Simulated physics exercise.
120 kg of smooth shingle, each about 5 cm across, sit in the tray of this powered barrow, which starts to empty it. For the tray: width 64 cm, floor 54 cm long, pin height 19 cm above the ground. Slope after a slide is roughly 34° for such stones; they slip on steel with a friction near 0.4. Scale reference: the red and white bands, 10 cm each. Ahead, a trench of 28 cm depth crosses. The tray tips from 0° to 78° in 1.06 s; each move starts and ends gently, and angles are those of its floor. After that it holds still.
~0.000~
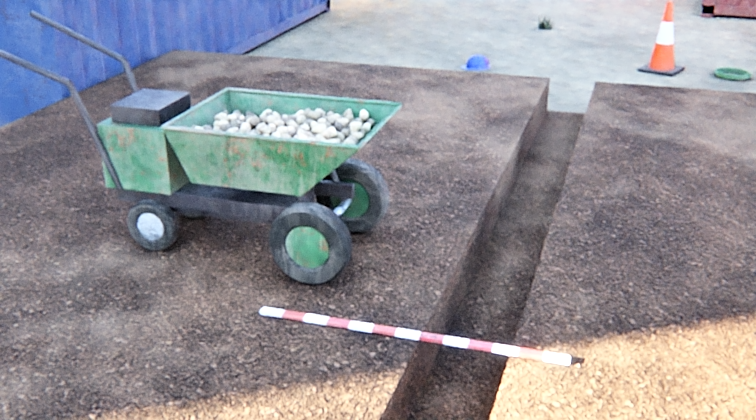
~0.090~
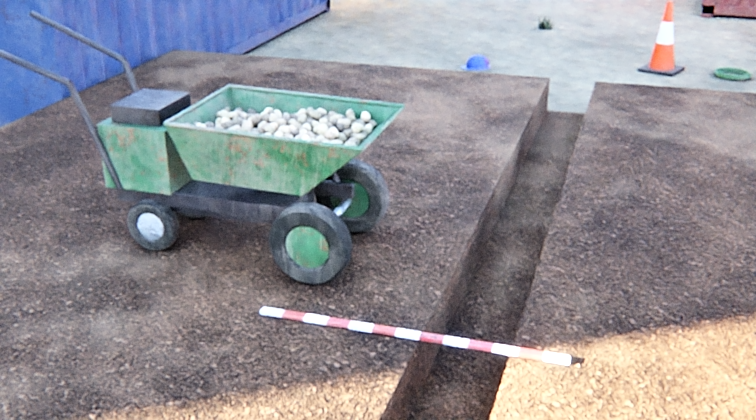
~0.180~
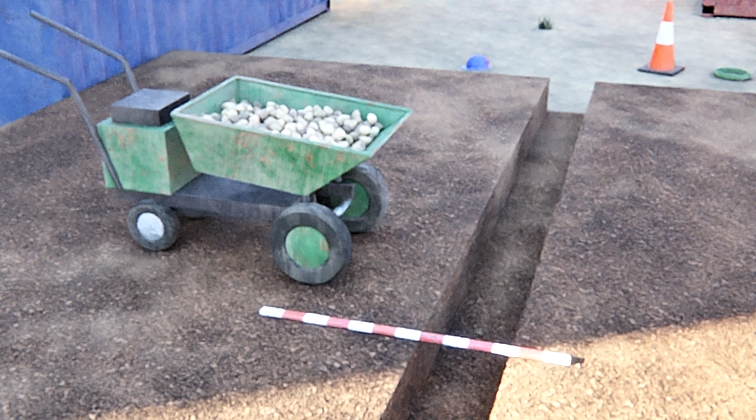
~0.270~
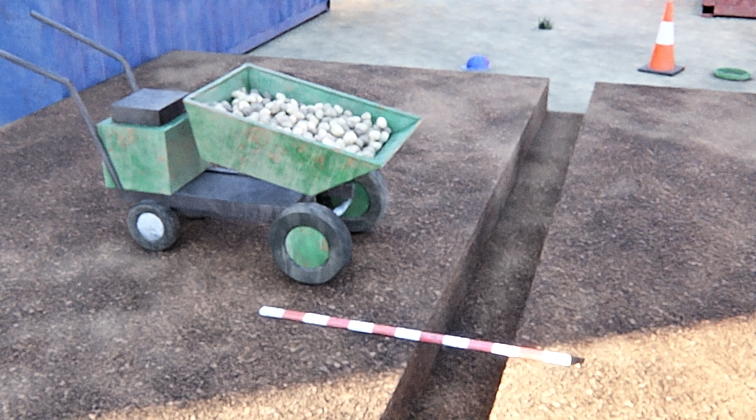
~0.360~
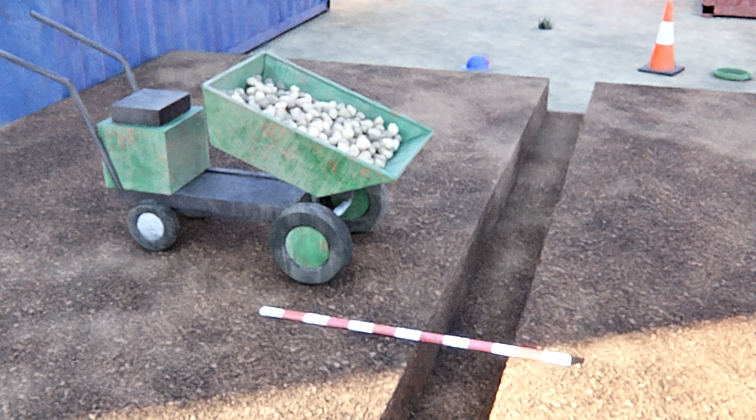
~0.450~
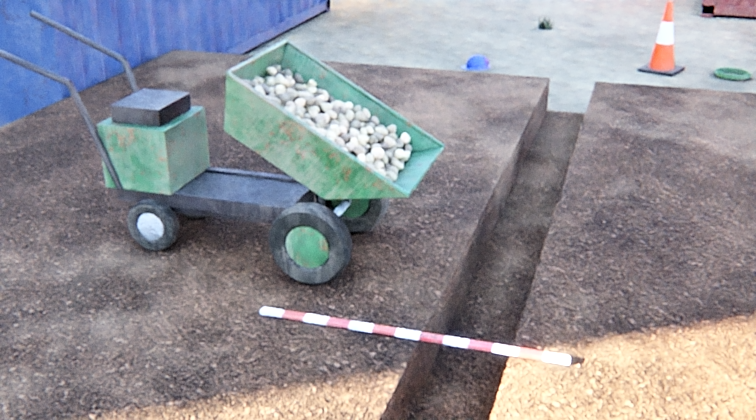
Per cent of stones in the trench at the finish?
About 98 %.
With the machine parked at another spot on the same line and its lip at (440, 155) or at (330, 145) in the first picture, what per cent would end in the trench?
Around 25 and then 70 percent.
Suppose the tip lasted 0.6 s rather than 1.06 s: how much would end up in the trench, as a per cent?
That works out at about 95 in a hundred.
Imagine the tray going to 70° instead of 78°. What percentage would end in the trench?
Some 100% would finish there.
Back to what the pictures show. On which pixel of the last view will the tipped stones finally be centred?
Their middle lands near (492, 315).
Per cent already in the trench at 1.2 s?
Some 70 per cent.
After 0.8 s the floor is at 66°; 100 % in the tray; the foremost stones are at (448, 251).
After 1.2 s the floor is at 78°; 27 % in the tray, 1 % short of the trench, 72 % in the trench; the foremost stones are at (523, 322).
After 1.5 s the floor is at 78°; 1 % in the tray, 1 % short of the trench, 97 % in the trench, 1 % past the trench; the foremost stones are at (564, 285).
After 3.5 s the floor is at 78°; 0 % in the tray, 1 % short of the trench, 98 % in the trench, 1 % past the trench; the foremost stones are at (583, 288).
